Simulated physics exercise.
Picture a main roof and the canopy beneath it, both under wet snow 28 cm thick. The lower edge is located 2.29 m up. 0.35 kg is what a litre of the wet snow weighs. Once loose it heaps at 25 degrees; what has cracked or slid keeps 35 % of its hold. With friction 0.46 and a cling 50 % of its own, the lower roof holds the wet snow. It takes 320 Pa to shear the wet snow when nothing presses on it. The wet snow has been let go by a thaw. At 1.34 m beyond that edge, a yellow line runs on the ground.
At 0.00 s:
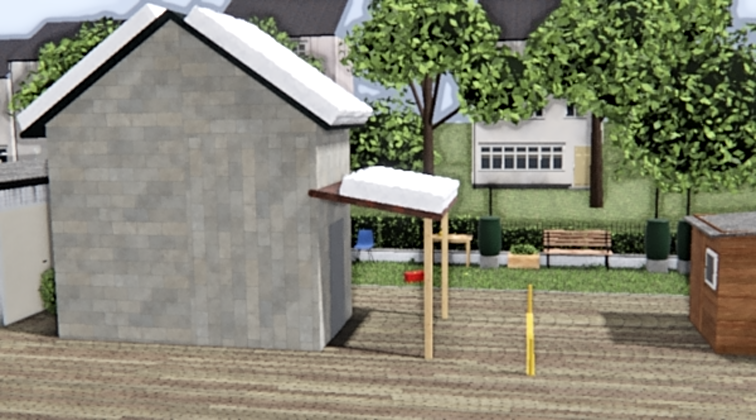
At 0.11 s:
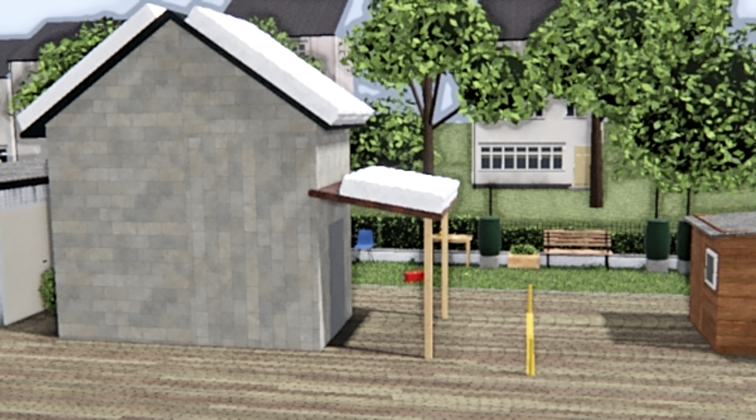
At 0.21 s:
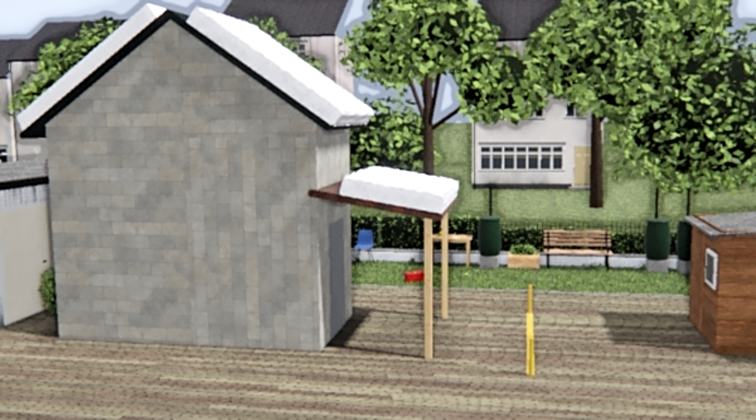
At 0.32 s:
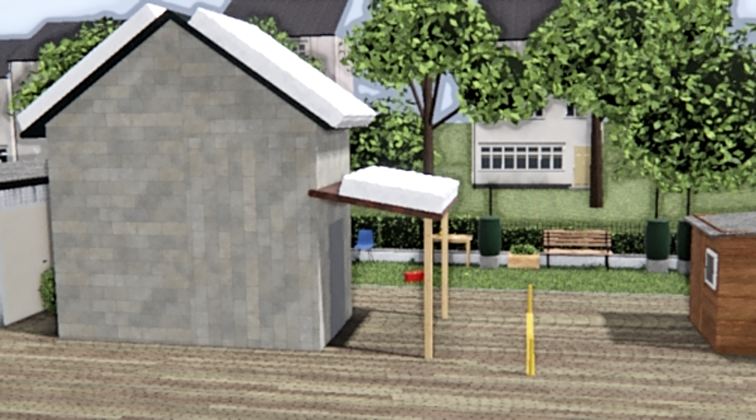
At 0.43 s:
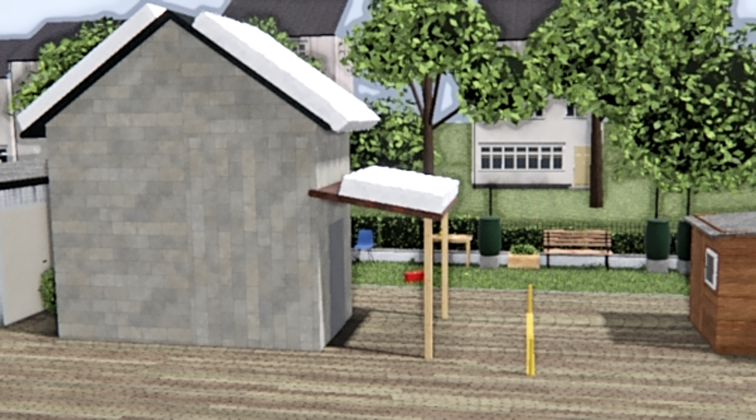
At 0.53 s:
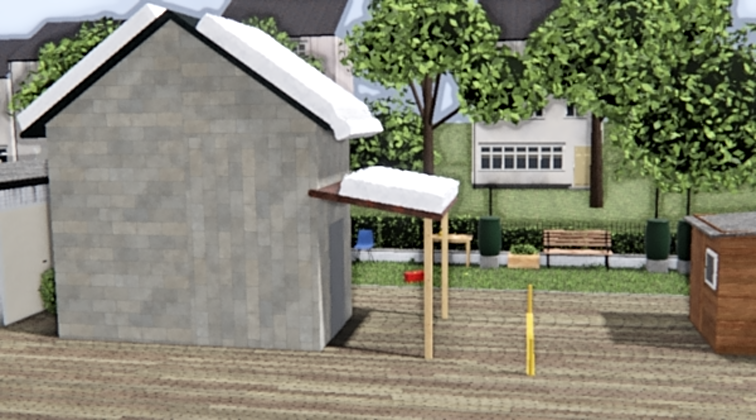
The thick white snow on the grey building's main roof slides slightly down the right slope.
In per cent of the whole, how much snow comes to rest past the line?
23 %.
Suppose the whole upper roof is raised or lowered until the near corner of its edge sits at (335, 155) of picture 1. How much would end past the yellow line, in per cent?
Result: Near 2 %.
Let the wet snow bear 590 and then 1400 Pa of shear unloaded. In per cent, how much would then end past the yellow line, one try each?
Try one gives 8 per cent, try two gives 0 per cent.
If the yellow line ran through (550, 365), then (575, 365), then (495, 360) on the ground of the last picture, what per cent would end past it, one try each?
I'd guess near 18 %, then near 14 %, and near 35 % on the last try.
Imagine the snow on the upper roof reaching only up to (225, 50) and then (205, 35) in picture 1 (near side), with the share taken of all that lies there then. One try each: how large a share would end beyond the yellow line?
It would be around 8 percent and then around 16 percent.
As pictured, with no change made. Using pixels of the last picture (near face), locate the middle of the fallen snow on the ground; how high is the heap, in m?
The heap centres close to (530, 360) and stands about 0.3 m tall.
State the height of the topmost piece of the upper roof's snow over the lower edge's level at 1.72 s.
Roughly 1.8 m.
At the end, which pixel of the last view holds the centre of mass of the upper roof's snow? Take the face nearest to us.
Somewhere about (477, 282), I'd say.
After 1.08 s, none is below the lower edge and 0 % is past the line.
After 1.72 s, none is below the lower edge and 0 % is past the line.
After 2.36 s, 13 % is below the lower edge and 0 % is past the line.
After 3.00 s, 46 % is below the lower edge and 18 % is past the line.
After 4.40 s, 49 % is below the lower edge and 23 % is past the line.
